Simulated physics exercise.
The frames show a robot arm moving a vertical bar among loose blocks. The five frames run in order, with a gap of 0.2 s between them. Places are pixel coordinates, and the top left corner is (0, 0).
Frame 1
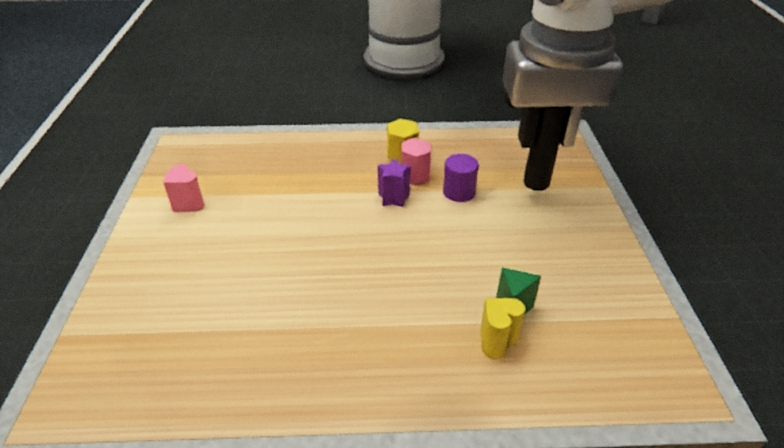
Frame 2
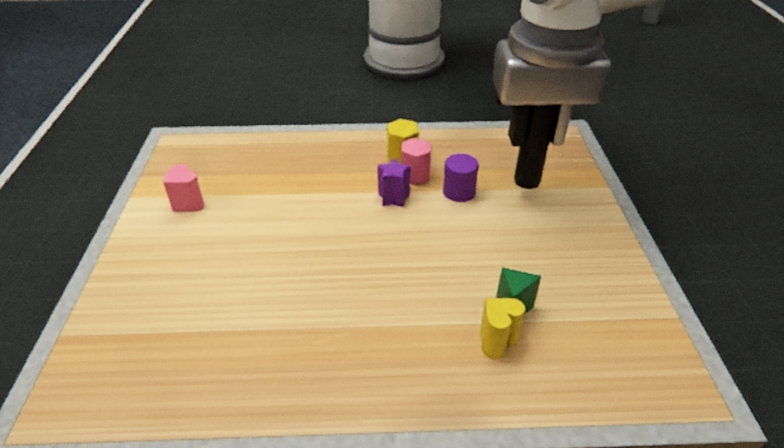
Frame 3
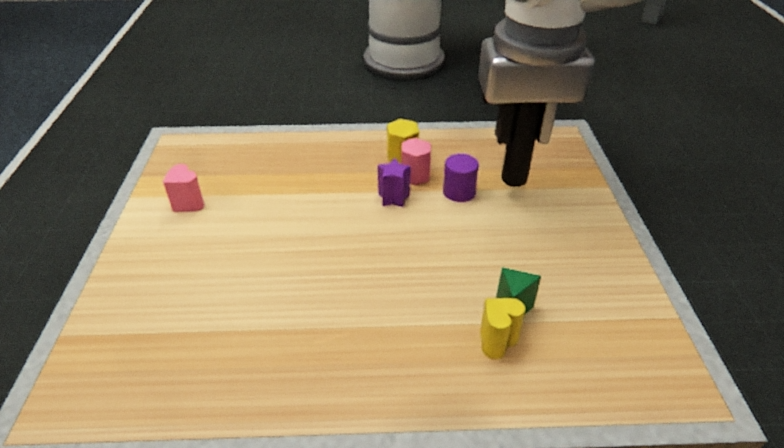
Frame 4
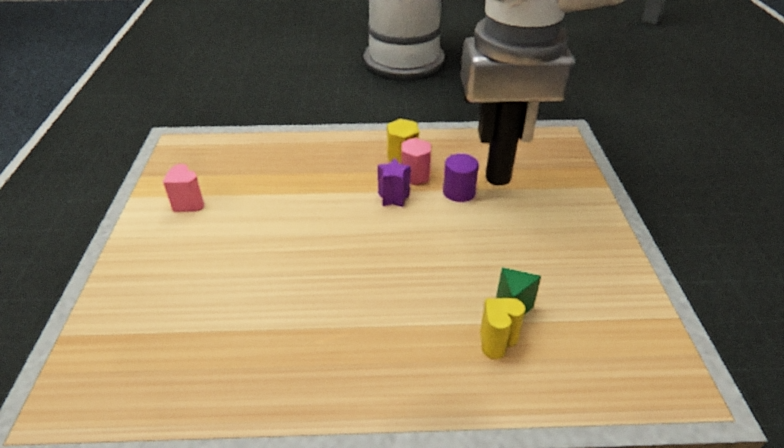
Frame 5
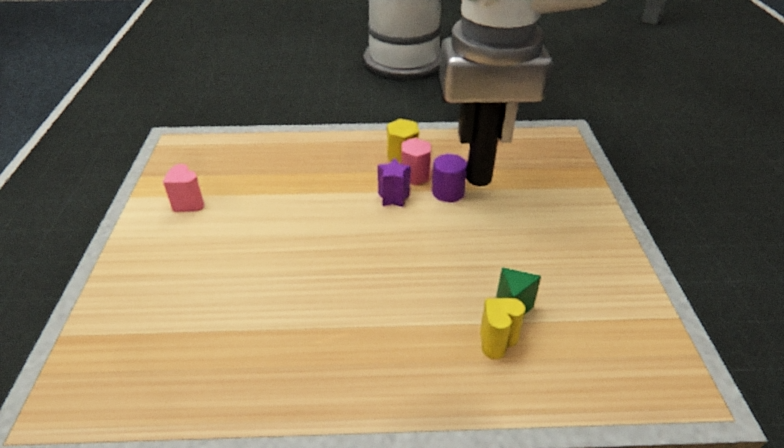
Robot arm sliding a black vertical bar left across a wooden board and nudging a purple round block slightly left.
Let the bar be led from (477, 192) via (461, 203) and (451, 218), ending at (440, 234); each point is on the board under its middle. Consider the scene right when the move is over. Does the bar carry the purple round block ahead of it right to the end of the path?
Short answer: No.
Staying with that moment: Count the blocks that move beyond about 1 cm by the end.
One block shifts.
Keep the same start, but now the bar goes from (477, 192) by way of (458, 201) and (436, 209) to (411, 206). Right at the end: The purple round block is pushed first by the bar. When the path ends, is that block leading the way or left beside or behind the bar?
When the path ends, it will sit ahead of the bar.
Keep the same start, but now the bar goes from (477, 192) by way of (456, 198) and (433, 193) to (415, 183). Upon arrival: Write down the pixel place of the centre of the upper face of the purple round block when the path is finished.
Near (386, 157).
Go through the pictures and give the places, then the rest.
In the first picture, bar's lower end at (536, 184); pink six-sided block at (416, 146); purple round block at (462, 162).
In the second picture, bar at (527, 182); blocks still.
In the third picture, bar at (514, 180); blocks still.
In the fourth picture, bar at (498, 179); blocks still.
In the fifth picture, bar at (479, 180); pink six-sided block at (416, 146); purple round block at (450, 163).
The first path, step by step. Halfway along, bar at (457, 198); purple round block at (435, 166).
At the end, bar at (441, 221); pink six-sided block still; purple round block at (435, 166).
